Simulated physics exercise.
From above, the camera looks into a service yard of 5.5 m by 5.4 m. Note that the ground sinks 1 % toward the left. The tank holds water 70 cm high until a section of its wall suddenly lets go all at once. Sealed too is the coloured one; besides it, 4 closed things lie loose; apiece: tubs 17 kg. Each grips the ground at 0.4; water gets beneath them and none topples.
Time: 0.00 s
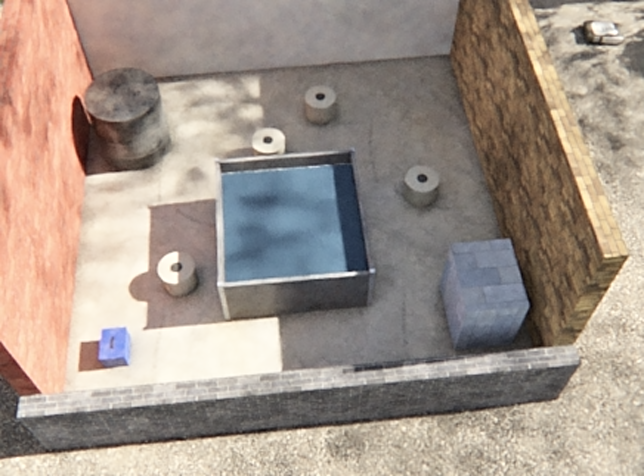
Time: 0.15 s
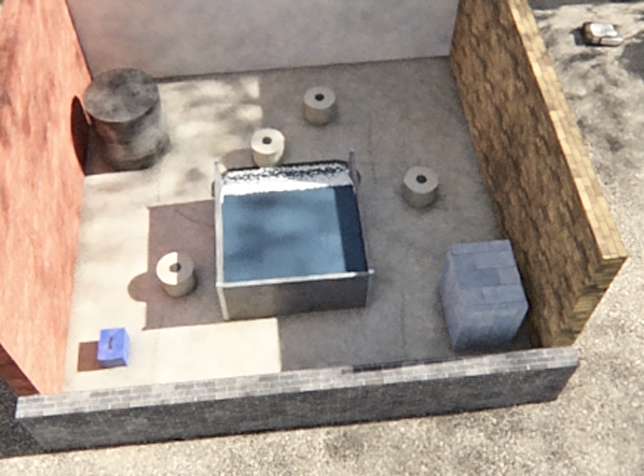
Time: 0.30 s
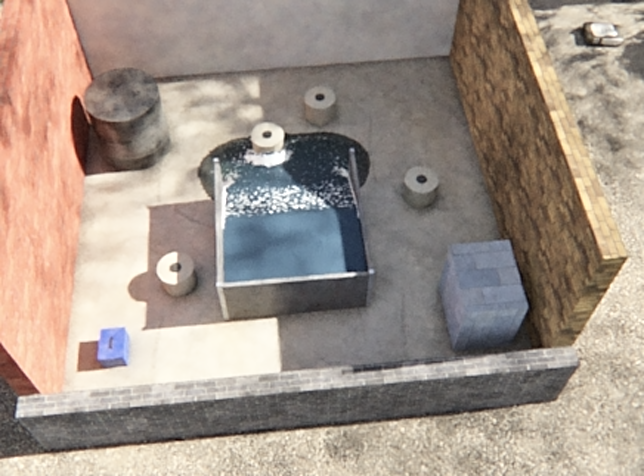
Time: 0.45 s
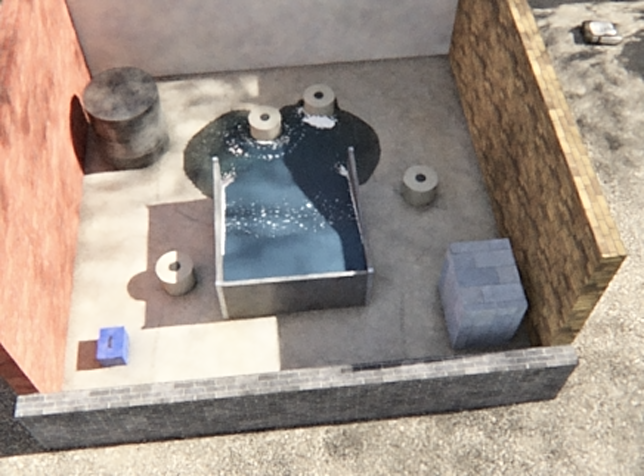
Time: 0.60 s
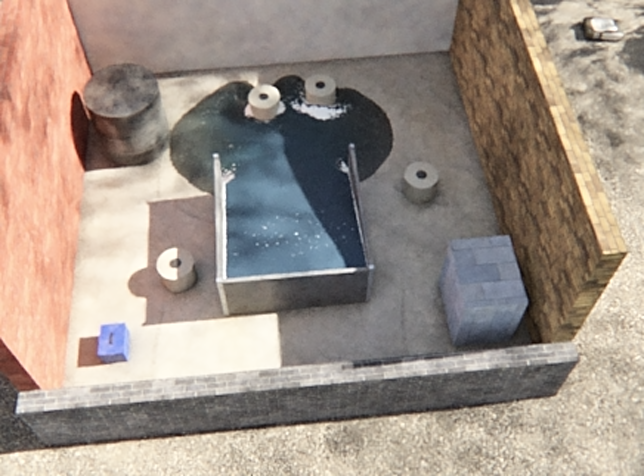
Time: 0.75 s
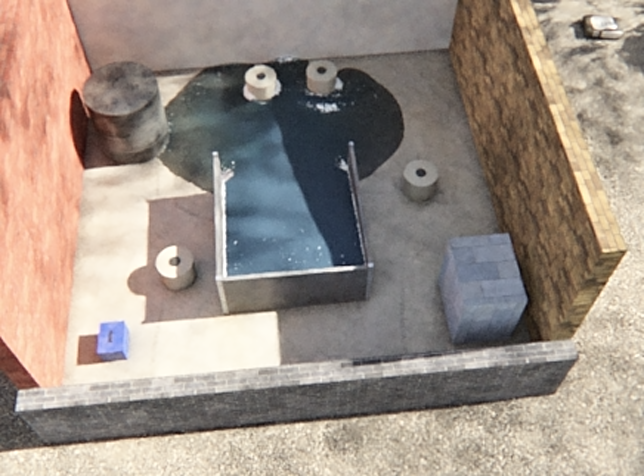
Water poured out of the open far side of a square tank in a walled yard, spread across the ground in a widening dark pool, and pushed two pale round blocks slightly toward the back wall.
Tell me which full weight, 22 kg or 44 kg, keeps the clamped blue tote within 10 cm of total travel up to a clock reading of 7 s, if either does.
The light setting does the job.
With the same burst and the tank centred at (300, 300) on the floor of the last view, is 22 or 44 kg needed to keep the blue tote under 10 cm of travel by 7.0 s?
Then the lower weight is enough.
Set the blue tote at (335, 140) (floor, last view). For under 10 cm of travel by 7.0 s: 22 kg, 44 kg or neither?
Lab note - result: Both options fail.
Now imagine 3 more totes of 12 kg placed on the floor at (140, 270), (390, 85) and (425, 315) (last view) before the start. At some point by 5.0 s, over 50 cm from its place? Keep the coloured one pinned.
Order as listed: Inside the limit, outside the limit, inside the limit.
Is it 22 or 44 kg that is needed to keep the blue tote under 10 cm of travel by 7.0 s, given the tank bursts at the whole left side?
In that case no choice suffices.
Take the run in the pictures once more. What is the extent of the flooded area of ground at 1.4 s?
About 13 m2.
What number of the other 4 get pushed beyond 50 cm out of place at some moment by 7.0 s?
The answer here is 3.
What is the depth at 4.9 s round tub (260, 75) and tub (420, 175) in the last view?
Some 14 cm at the first, some 5 cm at the second.
After 1.4 s the blue tote would be 0 cm from its start with 22 kg and 0 cm from its start with 44 kg; 0 cm of water round it then.
After 3.1 s the blue tote would be 0 cm from its start with 22 kg and 0 cm from its start with 44 kg; 0 cm of water round it then.
After 4.9 s the blue tote would be 0 cm from its start with 22 kg and 0 cm from its start with 44 kg; 5 cm of water round it then.
After 7.0 s the blue tote would be 0 cm from its start with 22 kg and 0 cm from its start with 44 kg; 9 cm of water round it then.
